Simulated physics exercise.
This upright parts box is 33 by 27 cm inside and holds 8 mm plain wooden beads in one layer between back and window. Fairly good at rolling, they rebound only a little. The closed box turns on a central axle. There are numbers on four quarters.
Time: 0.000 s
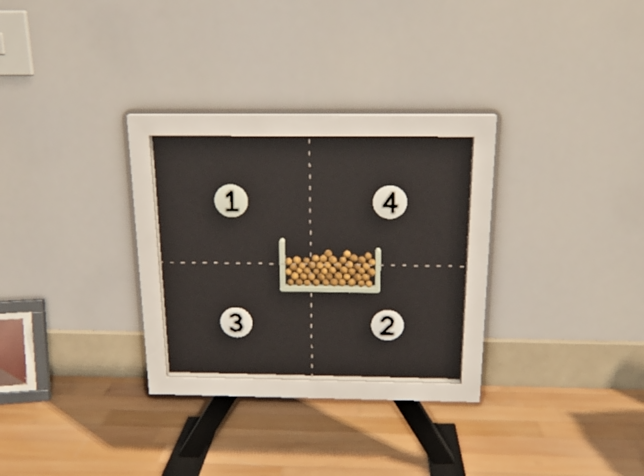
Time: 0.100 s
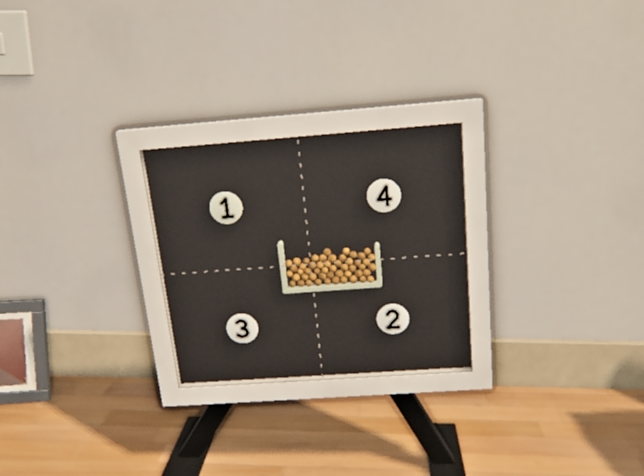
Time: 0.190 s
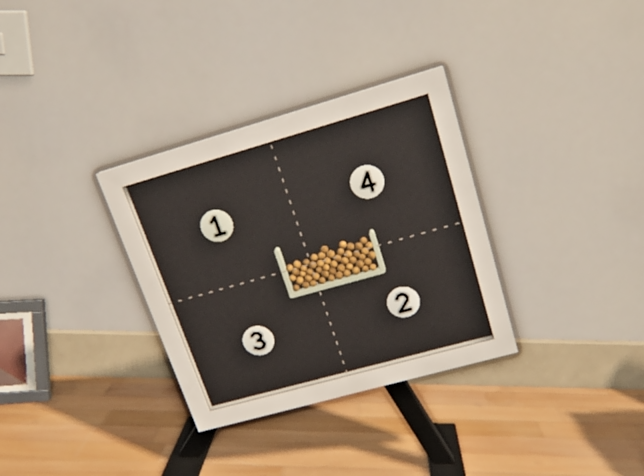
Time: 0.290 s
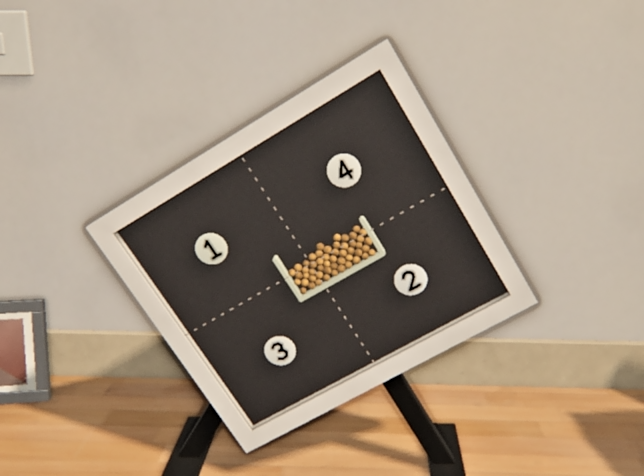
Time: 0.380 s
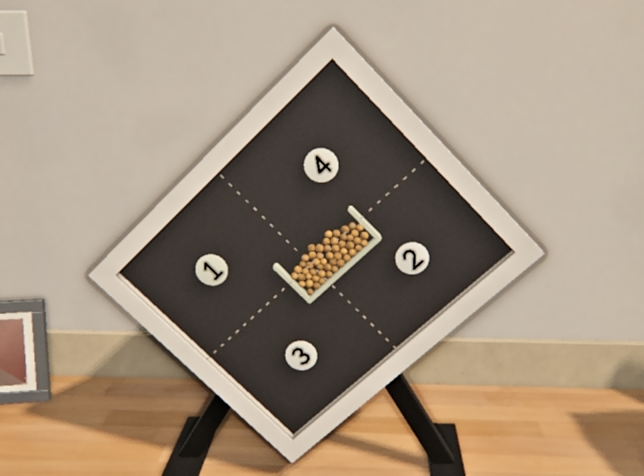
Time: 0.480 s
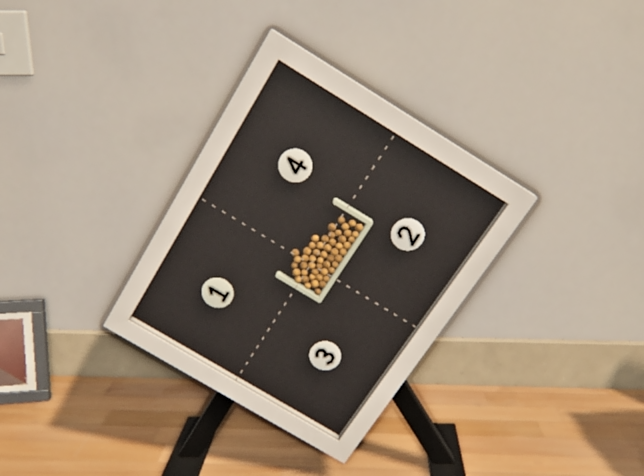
In the video, a white-framed dark square panel with four numbered quarters rotates steadily anticlockwise on a black stand, while small tan beads in a pale open-topped tray at its centre tilt with it, shifting slightly within the tray.
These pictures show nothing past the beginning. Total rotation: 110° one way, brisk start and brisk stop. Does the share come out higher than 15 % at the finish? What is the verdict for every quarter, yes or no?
Verdicts - no. 1: Yes, 2: No, 3: No, 4: No.
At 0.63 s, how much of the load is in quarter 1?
The share there is around 25 percent.
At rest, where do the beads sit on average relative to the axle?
About 5 cm left and 17 cm below.
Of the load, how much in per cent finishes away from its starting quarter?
Around 95 percent.
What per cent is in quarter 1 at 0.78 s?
45 %.
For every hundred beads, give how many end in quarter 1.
That comes to near 100 percent.
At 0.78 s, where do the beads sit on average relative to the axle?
About 1 cm left and 2 cm below.
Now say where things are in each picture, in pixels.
Level; about 50 beads; beads' middle (330, 271); highest (328, 254); no. 1 (231, 201), no. 2 (387, 325), no. 3 (236, 322), no. 4 (390, 202), in the first picture.
Turned 5° anticlockwise; beads' middle (331, 269); highest (367, 252), in the second picture.
Turned 17° anticlockwise; beads' middle (332, 265); highest (364, 241); wall ends (277, 251) to (372, 233), in the third picture.
Turned 31° anticlockwise; beads' middle (332, 260); highest (356, 229), in the fourth picture.
Turned 44° anticlockwise; beads' middle (329, 257); highest (352, 226), in the fifth picture.
Turned 58° anticlockwise; beads' middle (324, 256); highest (341, 220); no. 1 (218, 293), no. 2 (408, 235), no. 3 (325, 356), no. 4 (295, 166), in the sixth picture.
By 0.63 s, it stands 80° anticlockwise; the beads' middle is in line with and level with the centre; no. 1, 25 %, no. 2, 40 %, no. 3, 25 %, no. 4, 10 %.
By 0.78 s, it stands 101° anticlockwise; the beads' middle is 1 cm left of and 2 cm below the centre; no. 1, 45 %, no. 2, 25 %, no. 3, 20 %, no. 4, 10 %.
By 0.92 s, it stands 110° anticlockwise; the beads' middle is 3 cm left of and 8 cm below the centre; no. 1, 80 %, no. 3, 20 %.
All still by 1.9 s, it stands 110° anticlockwise; no. 1, 100 %, no. 2, 0 %, no. 3, 0 %, no. 4, 0 %.
